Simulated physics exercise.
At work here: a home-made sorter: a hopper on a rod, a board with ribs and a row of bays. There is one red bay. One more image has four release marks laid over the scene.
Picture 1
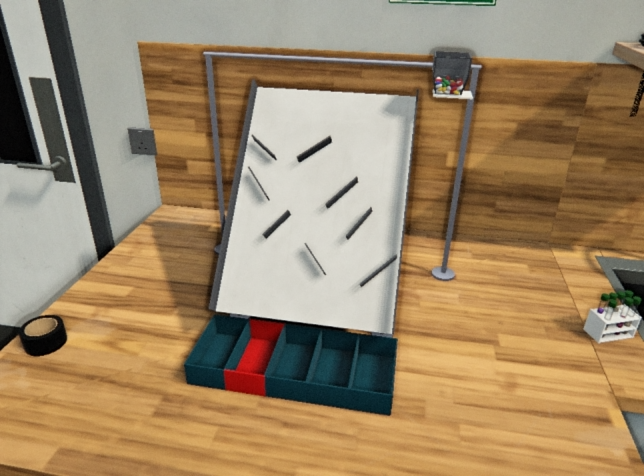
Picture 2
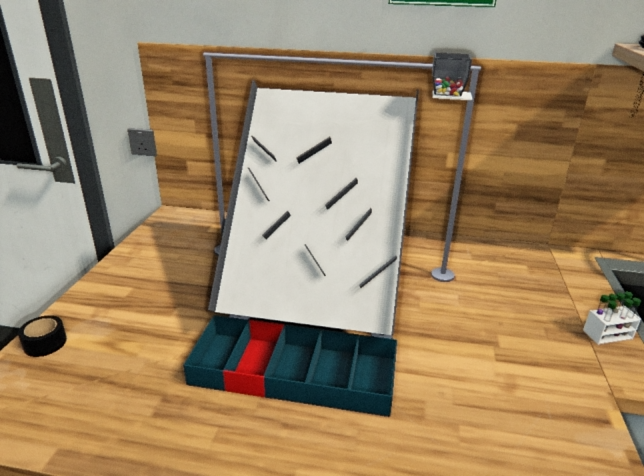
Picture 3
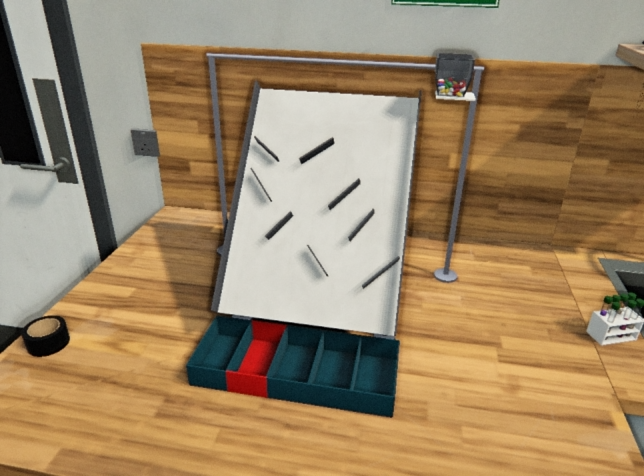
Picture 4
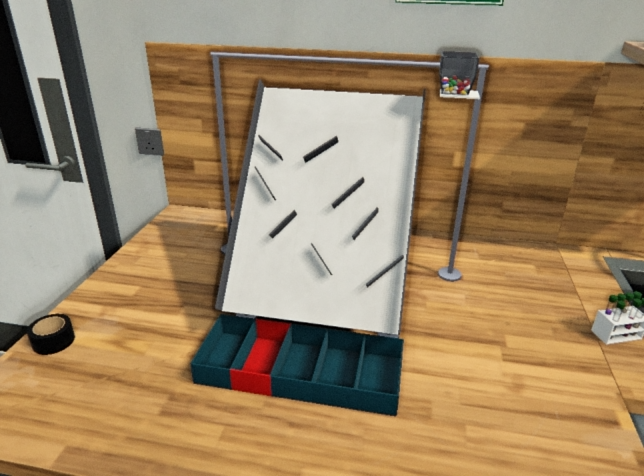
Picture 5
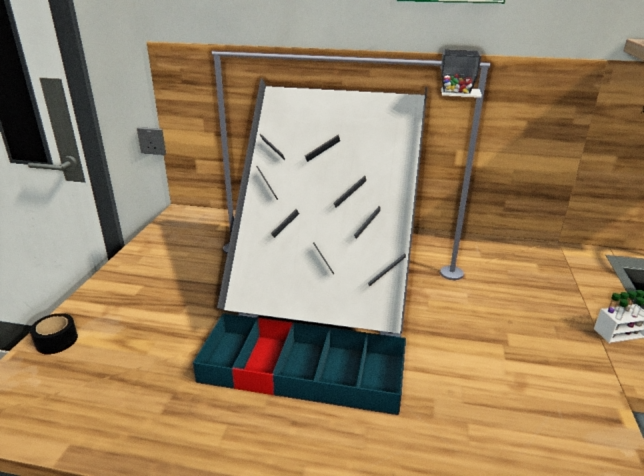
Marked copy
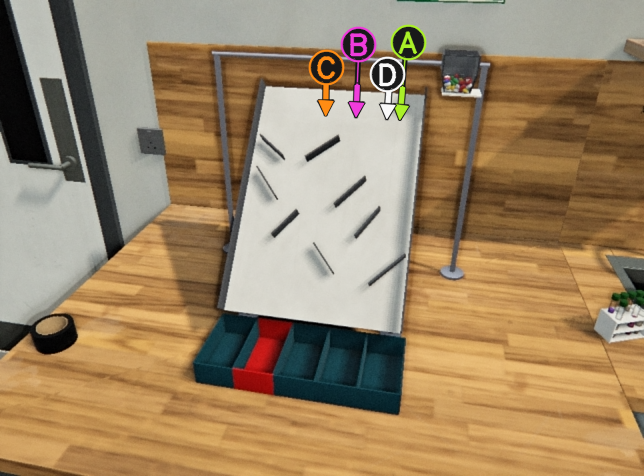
A white board with slanted dark ribs leaned above a row of teal bays with one red one, a hopper of jelly beans on a rod at upper right; nothing moved except the view, drifting slightly.
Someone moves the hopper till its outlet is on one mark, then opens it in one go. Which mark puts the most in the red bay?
B works best here.
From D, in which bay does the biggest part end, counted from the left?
The fourth from the left.
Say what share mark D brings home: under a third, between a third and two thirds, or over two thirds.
Mark D gives under a third.
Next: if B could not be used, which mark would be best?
D it is.
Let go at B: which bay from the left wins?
The second.
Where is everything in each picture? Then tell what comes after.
In the first frame, hopper at (448, 88), jelly beans, door shut.
In the second frame, ribs (251, 136) to (274, 156), (296, 158) to (330, 137), (248, 167) to (266, 197).
In the third frame, ribs (328, 206) to (360, 178), (265, 236) to (291, 211), (349, 238) to (374, 209).
In the fourth frame, ribs (311, 243) to (330, 273), (366, 285) to (403, 255).
In the fifth frame, red bay at (253, 380), number 2 of 5 from the left.
On the marked copy, mark A meets the board at (400, 114); mark B meets the board at (356, 111); mark C meets the board at (325, 110); mark D meets the board at (387, 113).
For mark A, a stray few in the red bay, most in other bays, a small part held on the board.
For mark B, about half in the red bay, about half in other bays.
For mark C, a stray few in the red bay, most in other bays, about a quarter held on the board.
For mark D, about a quarter in the red bay, most in other bays.
